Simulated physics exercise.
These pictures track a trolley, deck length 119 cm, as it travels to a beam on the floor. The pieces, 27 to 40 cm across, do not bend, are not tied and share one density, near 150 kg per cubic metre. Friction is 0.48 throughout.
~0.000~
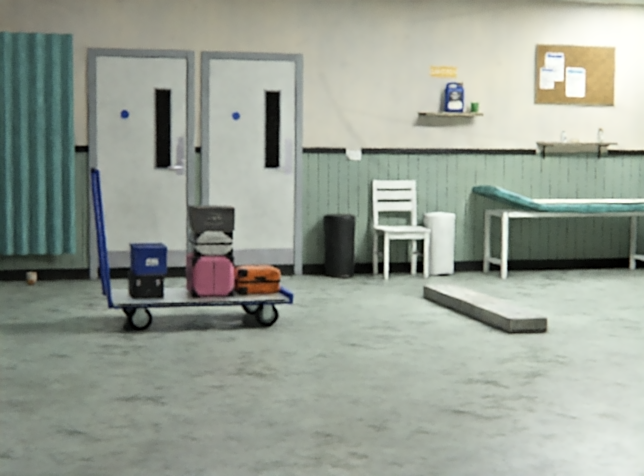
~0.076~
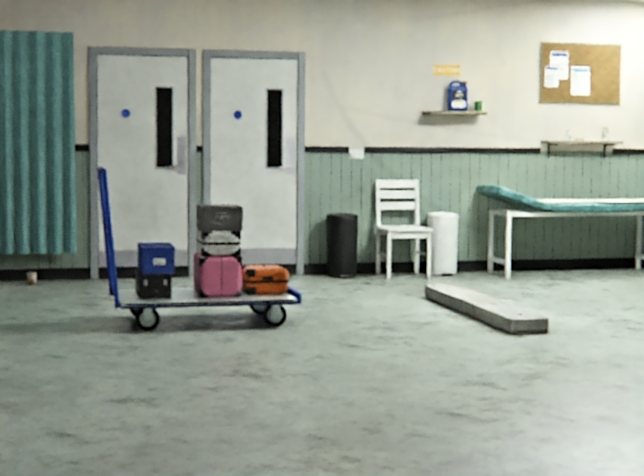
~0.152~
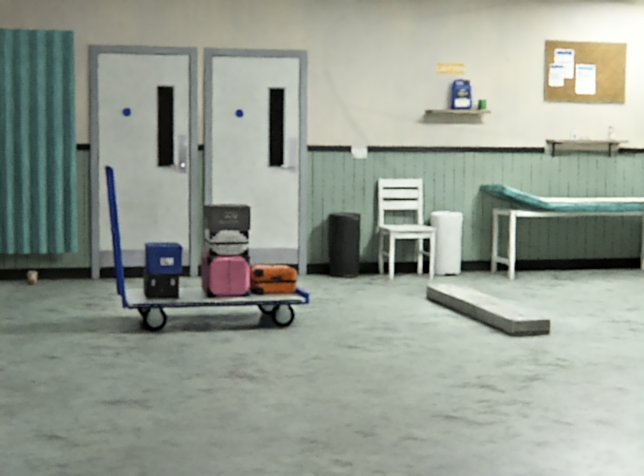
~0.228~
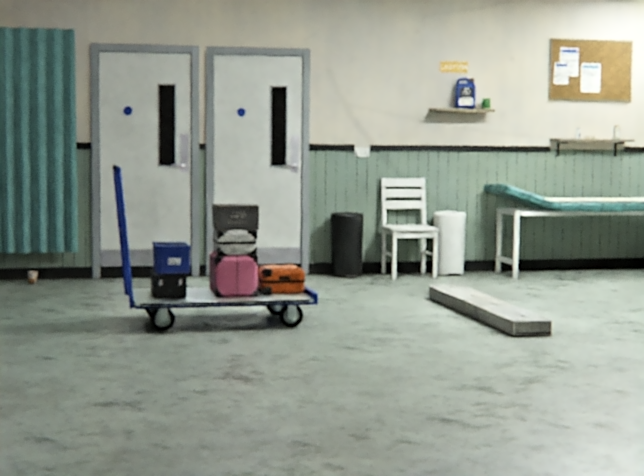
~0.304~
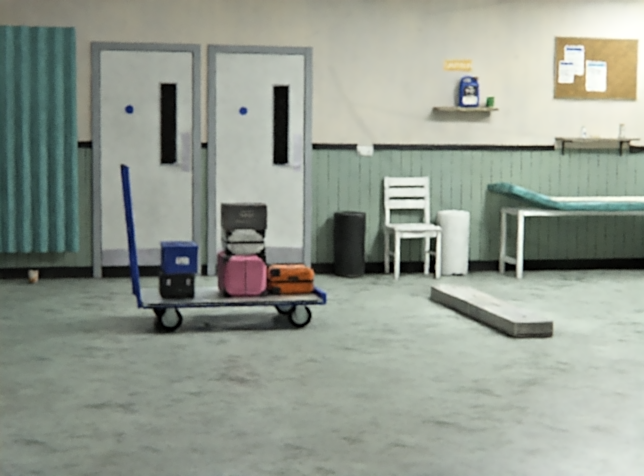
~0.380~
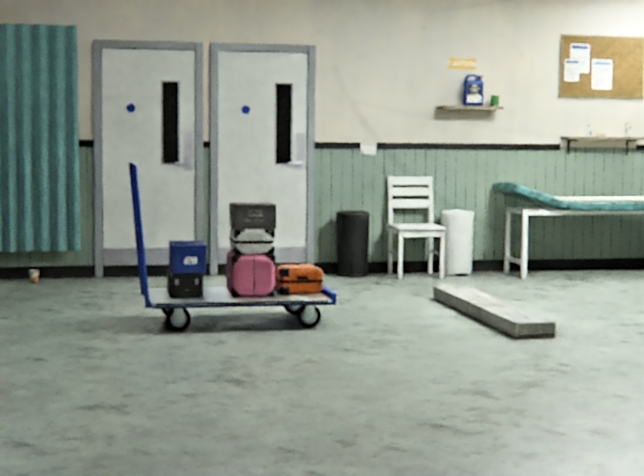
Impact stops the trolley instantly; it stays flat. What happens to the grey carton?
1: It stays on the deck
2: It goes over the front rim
The answer is 1.
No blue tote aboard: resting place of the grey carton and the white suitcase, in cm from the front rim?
Then the grey one stops 40 cm behind the front rim, and the white one 40 cm behind it.
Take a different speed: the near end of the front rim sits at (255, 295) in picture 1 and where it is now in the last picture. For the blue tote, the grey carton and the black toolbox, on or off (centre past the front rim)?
In that case blue stays aboard, grey leaves, black stays aboard.
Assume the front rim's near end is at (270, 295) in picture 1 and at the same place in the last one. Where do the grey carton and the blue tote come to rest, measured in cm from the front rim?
Rest positions: Grey 70 cm past rim; blue 80 cm behind rim.
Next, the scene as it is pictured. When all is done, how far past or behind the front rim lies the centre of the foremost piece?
The centre ends up some 20 cm behind the front rim.
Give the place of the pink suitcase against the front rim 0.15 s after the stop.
About 50 cm behind the rim.
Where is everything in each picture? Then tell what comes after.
Grey carton (212, 218), white suitcase (211, 242), rim corner (291, 299); 147 cm short of the stop, in the first picture.
Grey carton (219, 217), white suitcase (218, 242), rim corner (299, 299); 140 cm short of the stop, in the second picture.
Grey carton (227, 217), white suitcase (226, 241), rim corner (308, 299); 134 cm short of the stop, in the third picture.
Grey carton (235, 216), white suitcase (234, 241), rim corner (316, 299); 127 cm short of the stop, in the fourth picture.
Grey carton (244, 216), white suitcase (242, 241), rim corner (325, 299); 121 cm short of the stop, in the fifth picture.
Grey carton (253, 215), white suitcase (251, 240), rim corner (334, 299); 114 cm short of the stop. Speed about 0.8 m/s, in the sixth picture.
The wheels strike at 1.73 s.
After 1.88 s the grey carton is 43 cm behind the rim, tilted 0°, near (426, 214) in the last picture's view.
After 2.13 s the grey carton is 42 cm behind the rim, tilted 0°, near (427, 214) in the last picture's view.
After 2.53 s the grey carton is 42 cm behind the rim, tilted 0°, near (427, 214) in the last picture's view.
When all is still (2.7 s), nothing is past the rim; behind it, orange suitcase, pink suitcase, grey carton, blue tote, black toolbox and white suitcase.
